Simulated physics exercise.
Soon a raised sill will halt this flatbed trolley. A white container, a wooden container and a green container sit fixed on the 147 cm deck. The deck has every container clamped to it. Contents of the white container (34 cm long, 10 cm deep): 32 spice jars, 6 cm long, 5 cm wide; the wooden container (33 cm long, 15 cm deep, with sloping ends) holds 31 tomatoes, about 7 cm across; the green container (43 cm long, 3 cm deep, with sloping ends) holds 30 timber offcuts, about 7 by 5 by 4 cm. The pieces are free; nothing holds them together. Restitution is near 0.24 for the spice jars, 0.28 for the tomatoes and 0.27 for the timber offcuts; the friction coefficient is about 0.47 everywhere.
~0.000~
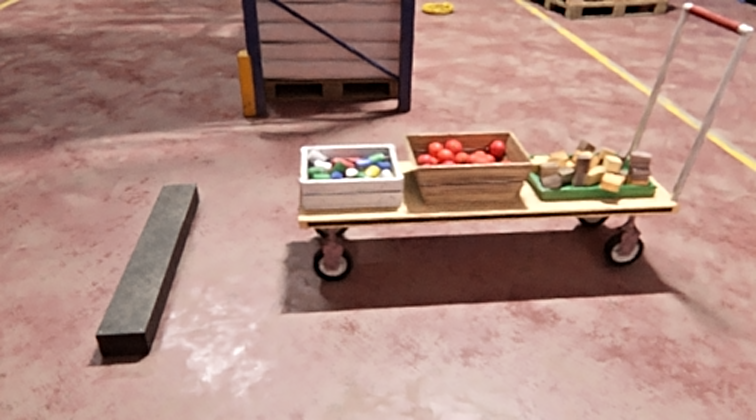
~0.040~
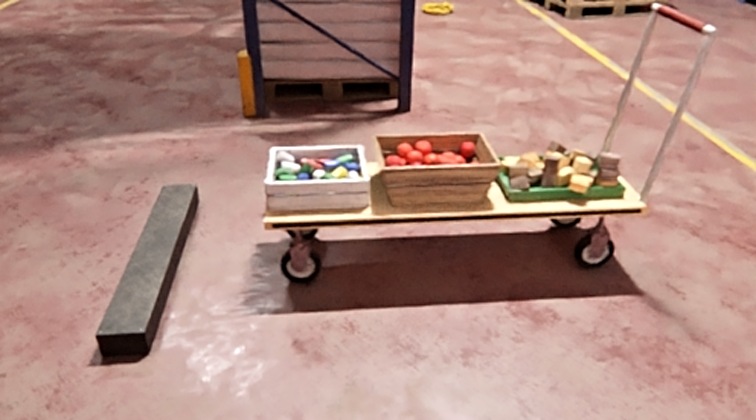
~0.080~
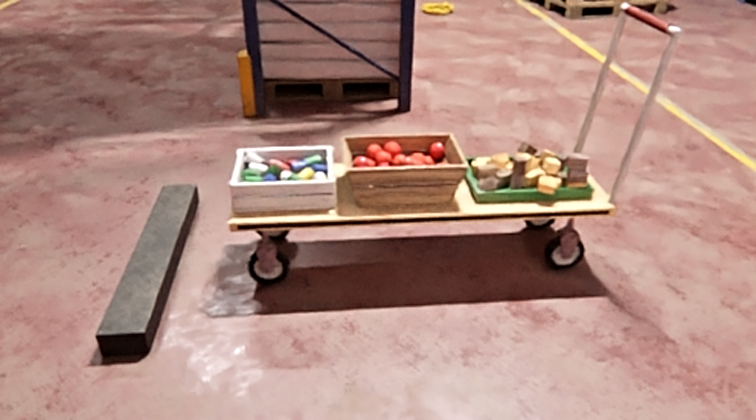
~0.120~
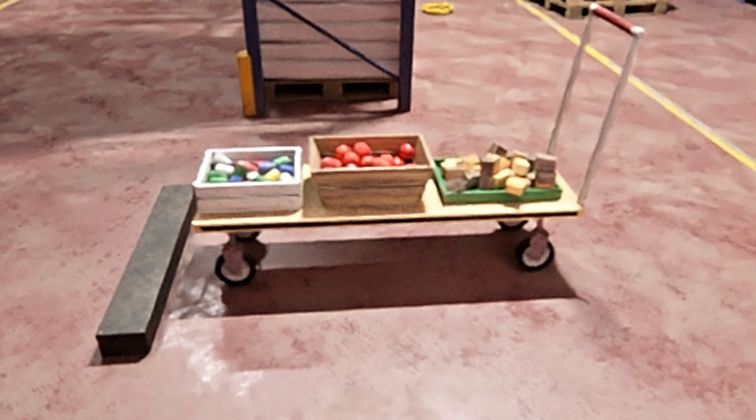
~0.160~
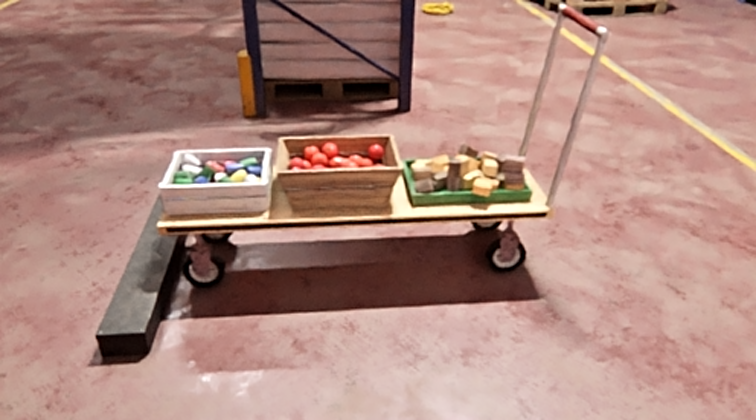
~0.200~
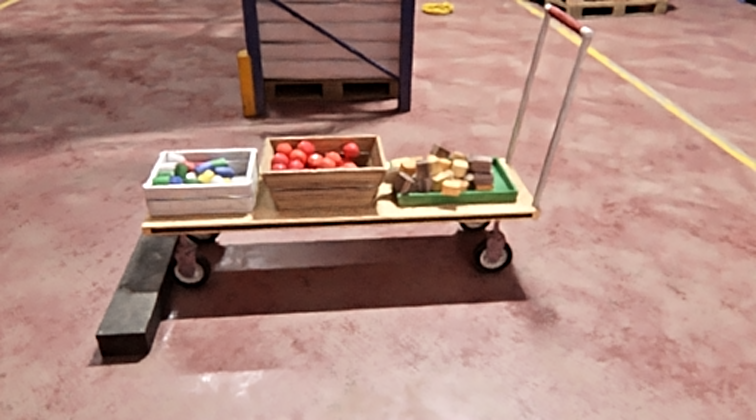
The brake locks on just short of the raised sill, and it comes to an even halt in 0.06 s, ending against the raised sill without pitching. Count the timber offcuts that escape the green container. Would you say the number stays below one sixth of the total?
No, A sixth is surpassed.
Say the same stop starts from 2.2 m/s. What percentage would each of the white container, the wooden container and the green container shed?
Then the white container sheds 0 per cent of its load, the wooden container 0 per cent, and the green container 30 per cent.
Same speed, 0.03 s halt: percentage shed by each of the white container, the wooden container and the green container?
You'd end up with white container at 0 %, wooden container at 10 % and green container at 40 %.
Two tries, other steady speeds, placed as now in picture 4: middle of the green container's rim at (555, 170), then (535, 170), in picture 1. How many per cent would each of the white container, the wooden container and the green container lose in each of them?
For the white container it's 0 % and then 0 %, for the wooden container 0 % and then 0 %, and for the green container 30 % and then 20 %.
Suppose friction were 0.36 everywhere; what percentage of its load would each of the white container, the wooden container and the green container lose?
In that setup white container sheds 10 percent, wooden container sheds 0 percent, and green container sheds 50 percent.
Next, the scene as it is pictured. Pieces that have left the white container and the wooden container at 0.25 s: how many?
The white container is at about 0 and the wooden container at about 0.
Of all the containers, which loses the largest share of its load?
It is the green container.
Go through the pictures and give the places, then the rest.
In the first frame (each is followed by its nearest rim corner in this view), green container, (544, 190); white container, (306, 182); 56 cm short of the stop; none out.
In the second frame, green container, (512, 191); white container, (271, 183); 43 cm short of the stop.
In the third frame, green container, (480, 192); white container, (235, 184); 31 cm short of the stop.
In the fourth frame, green container, (447, 193); white container, (199, 185); 18 cm short of the stop.
In the fifth frame, green container, (416, 194); white container, (165, 187); stopping.
In the sixth frame, green container, (401, 195); white container, (149, 187); stopping; 1 out, the lowest offcut at (392, 175).
After 0.25 s, white container 32 in, 0 out, wooden container 31 in, 0 out and green container 26 in, 4 out.
After 0.37 s, white container 30 in, 2 out, wooden container 31 in, 0 out and green container 20 in, 10 out.
After 0.60 s, white container 30 in, 2 out, wooden container 31 in, 0 out and green container 16 in, 14 out.
Final count (at 1.10 s), white container 30 in, 2 out, wooden container 31 in, 0 out and green container 18 in, 12 out. Asked share, 12 of 30, 40 per cent.
